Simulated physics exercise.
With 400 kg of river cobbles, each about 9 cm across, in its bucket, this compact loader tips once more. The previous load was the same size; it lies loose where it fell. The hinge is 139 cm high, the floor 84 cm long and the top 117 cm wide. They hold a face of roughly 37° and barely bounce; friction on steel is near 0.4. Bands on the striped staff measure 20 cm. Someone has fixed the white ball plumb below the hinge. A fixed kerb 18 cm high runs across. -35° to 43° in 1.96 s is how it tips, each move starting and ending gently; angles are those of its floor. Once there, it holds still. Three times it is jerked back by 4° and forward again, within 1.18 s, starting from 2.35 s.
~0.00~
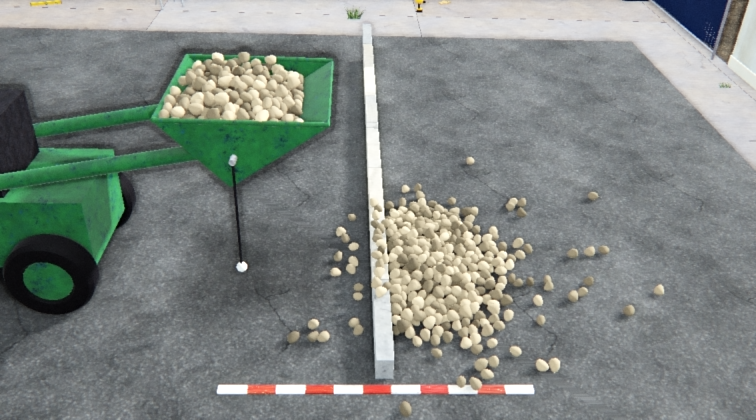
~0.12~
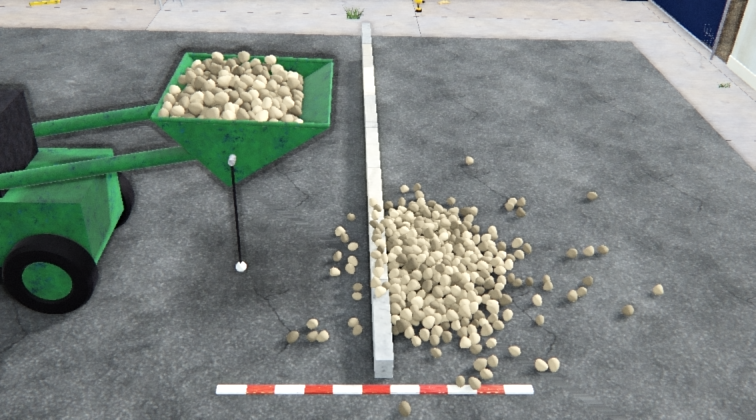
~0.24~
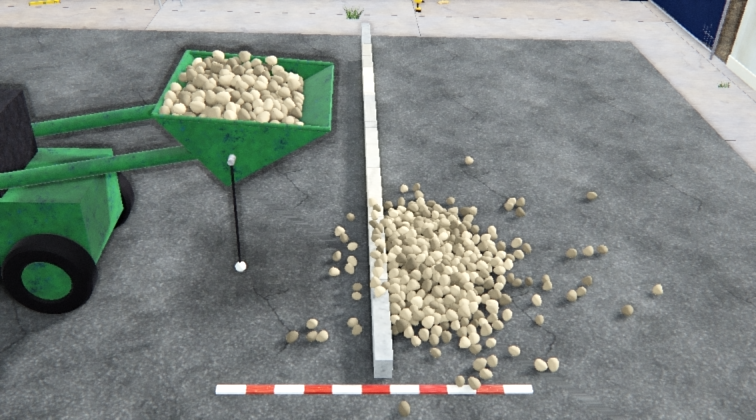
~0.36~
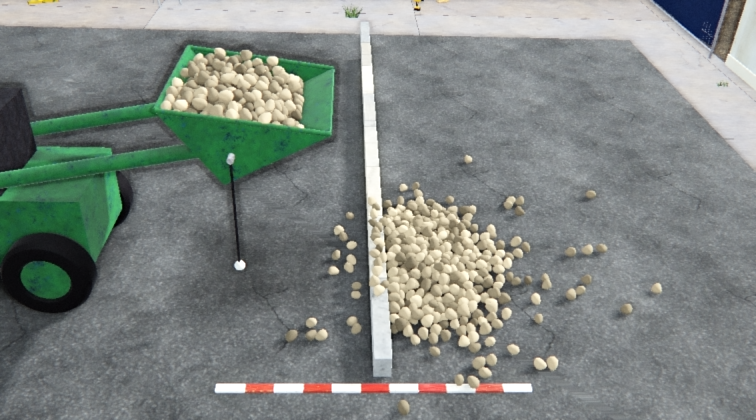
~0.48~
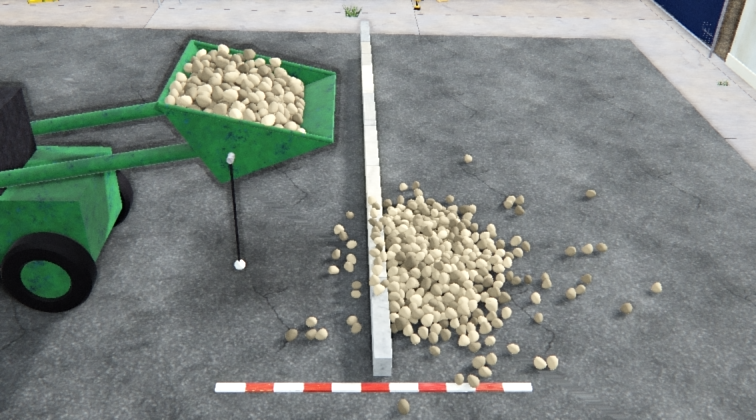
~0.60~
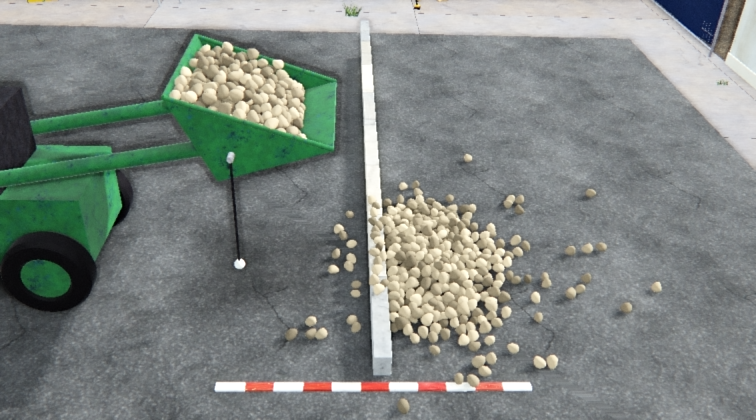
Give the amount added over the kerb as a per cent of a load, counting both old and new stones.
About 9 per cent of a load.
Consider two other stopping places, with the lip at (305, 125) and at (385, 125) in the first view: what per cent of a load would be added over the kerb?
Case one about 5 %, case two about 75 %.
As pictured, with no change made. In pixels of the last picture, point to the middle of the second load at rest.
The middle lies near (343, 257) in the last picture.
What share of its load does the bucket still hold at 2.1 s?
Estimate: 10 % remaining inside, roughly.
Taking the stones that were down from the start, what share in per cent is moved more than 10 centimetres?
0 per cent.
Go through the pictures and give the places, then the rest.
In the first frame, lip at (329, 125), floor tilted -35°, highest stones at (223, 71). The earlier load is highest near (405, 255), 23 cm above ground level, 7 % on this side of the kerb, 93 % over the kerb.
In the second frame, lip at (329, 126), floor tilted -34°, highest stones at (221, 72); the stones move at 0.1 m/s on average.
In the third frame, the bucket is at -32°, its lip at (330, 130); the top of the load is at (210, 71); the stones move at 0.1 m/s on average.
In the fourth frame, the bucket is at -28°, its lip at (331, 135); the top of the load is at (209, 66); the stones move at 0.2 m/s on average.
In the fifth frame, lip at (332, 141), floor tilted -23°, highest stones at (208, 62); the stones move at 0.2 m/s on average.
In the sixth frame, lip at (334, 150), floor tilted -18°, highest stones at (208, 59); the stones move at 0.2 m/s on average.
After 1.5 s the floor is at 31°; in per cent of one load, 88 in the bucket, 19 on this side of the kerb, 93 over the kerb; the foremost stones are at (599, 261).
After 2.1 s the floor is at 43°; in per cent of one load, 11 in the bucket, 91 on this side of the kerb, 98 over the kerb; the foremost stones are at (599, 261).
After 4.0 s the floor is at 43°; in per cent of one load, 0 in the bucket, 98 on this side of the kerb, 103 over the kerb; the foremost stones are at (598, 256).
After 6.6 s the floor is at 43°; in per cent of one load, 0 in the bucket, 98 on this side of the kerb, 103 over the kerb; the foremost stones are at (598, 256). Net gain over the kerb, 9.
